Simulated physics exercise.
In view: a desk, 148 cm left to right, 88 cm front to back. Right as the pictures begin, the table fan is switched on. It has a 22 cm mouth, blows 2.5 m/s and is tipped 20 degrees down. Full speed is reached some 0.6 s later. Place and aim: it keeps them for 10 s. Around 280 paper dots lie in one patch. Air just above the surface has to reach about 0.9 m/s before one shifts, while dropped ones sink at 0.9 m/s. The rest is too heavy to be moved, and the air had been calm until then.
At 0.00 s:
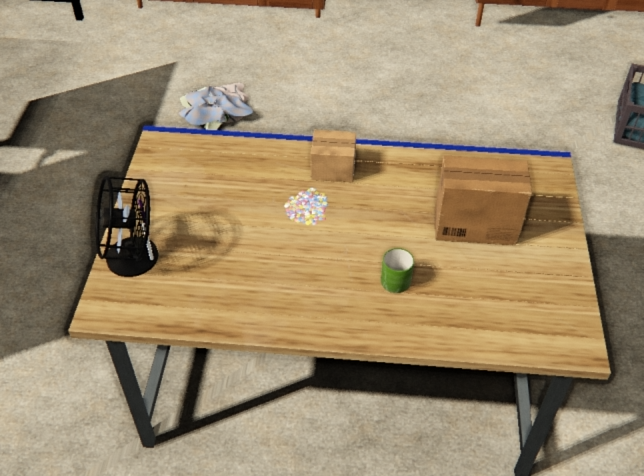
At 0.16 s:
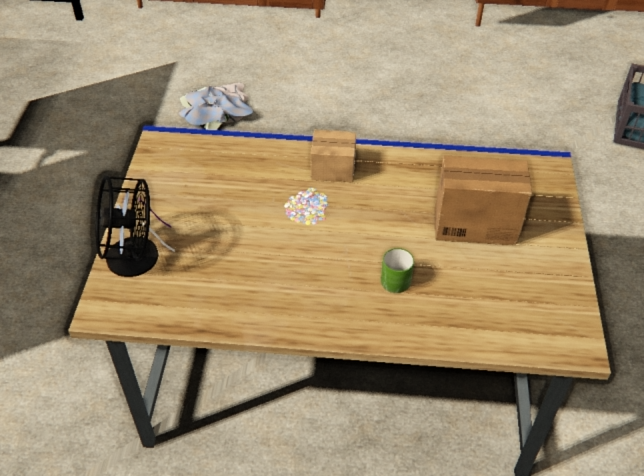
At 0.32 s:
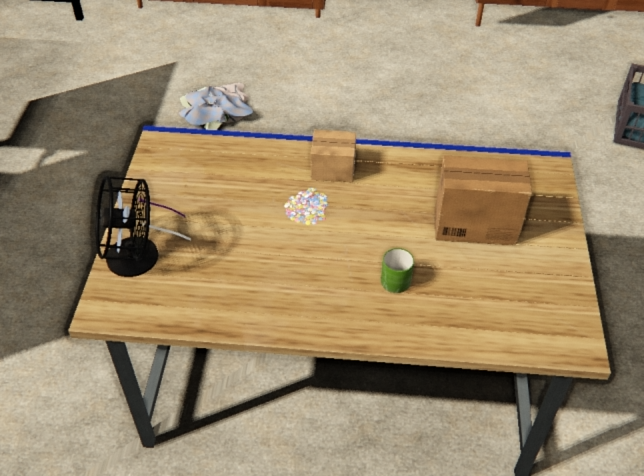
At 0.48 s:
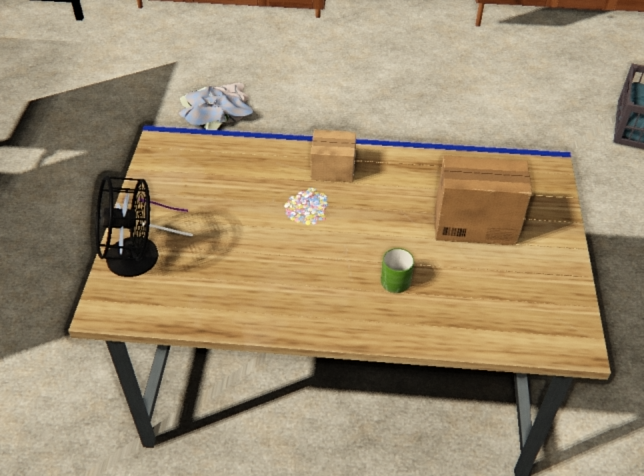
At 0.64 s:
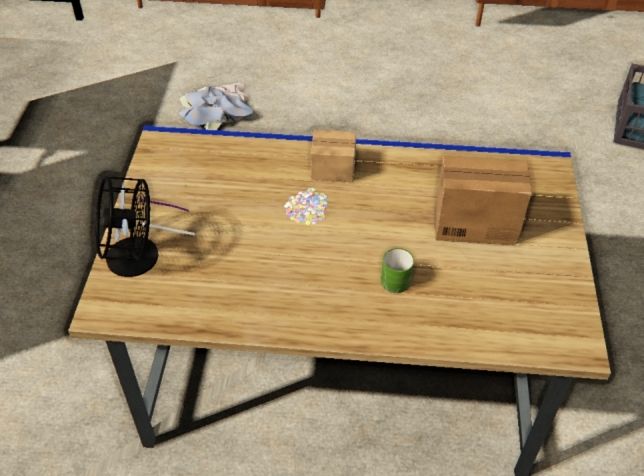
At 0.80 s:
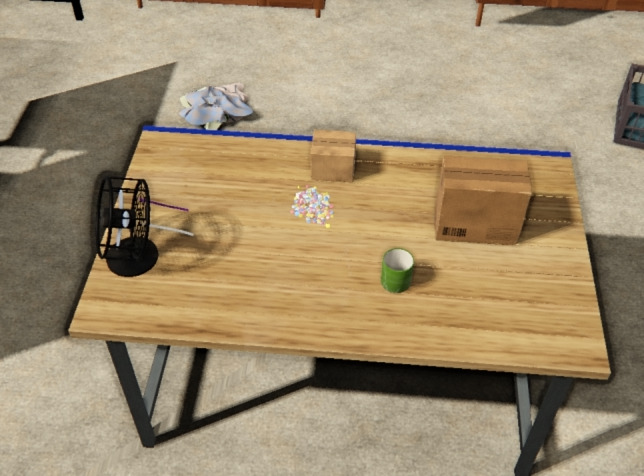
At the start, a black table fan stands at the left of a wooden table, with a patch of colourful paper dots, two cardboard boxes and a green mug sitting still. Ribbons at the fan stream out to the right, and later the dots shift slightly rightward, while everything else stays put.
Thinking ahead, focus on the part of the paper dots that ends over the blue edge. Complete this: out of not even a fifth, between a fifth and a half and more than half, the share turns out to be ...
The share turns out to be above one half.
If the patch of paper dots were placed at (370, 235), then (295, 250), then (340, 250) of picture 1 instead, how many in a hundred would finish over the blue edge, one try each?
Going through the three spots in order, you'd get 30 percent, 4 percent and 2 percent.
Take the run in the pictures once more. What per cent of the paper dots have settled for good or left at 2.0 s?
The share is roughly 90 %.
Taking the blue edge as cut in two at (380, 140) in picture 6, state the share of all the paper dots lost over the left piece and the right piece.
Estimate: Left ~ 0 %; right ~ 90 %.
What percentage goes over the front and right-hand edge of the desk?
About 0 % front, about 10 % right-hand.
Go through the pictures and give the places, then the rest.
In the first frame, the middle of the paper dots is near (308, 207), none has stirred yet and the mouth of the table fan is at (122, 219).
In the second frame, the middle of the paper dots is near (308, 207), none has stirred yet and the blue edge is centred on (354, 139).
In the third frame, the middle of the paper dots is near (308, 207), none has stirred yet, the top of a box is at (334, 142) and the top of a mug is at (398, 260).
In the fourth frame, the middle of the paper dots is near (308, 207) and none has stirred yet.
In the fifth frame, the middle of the paper dots is near (308, 207) and none has stirred yet.
In the sixth frame, the middle of the paper dots is near (312, 204), the farthest in sight from the table fan is at (327, 194) and about 40 % have left their places.
After 2.0 s, 86 % are over the blue edge; 92 % have settled or left.
After 3.2 s, 86 % are over the blue edge; 96 % have settled or left.
After 5.5 s, 87 % are over the blue edge; 98 % have settled or left.
After 10.0 s, at the end, 87 % are over the blue edge.
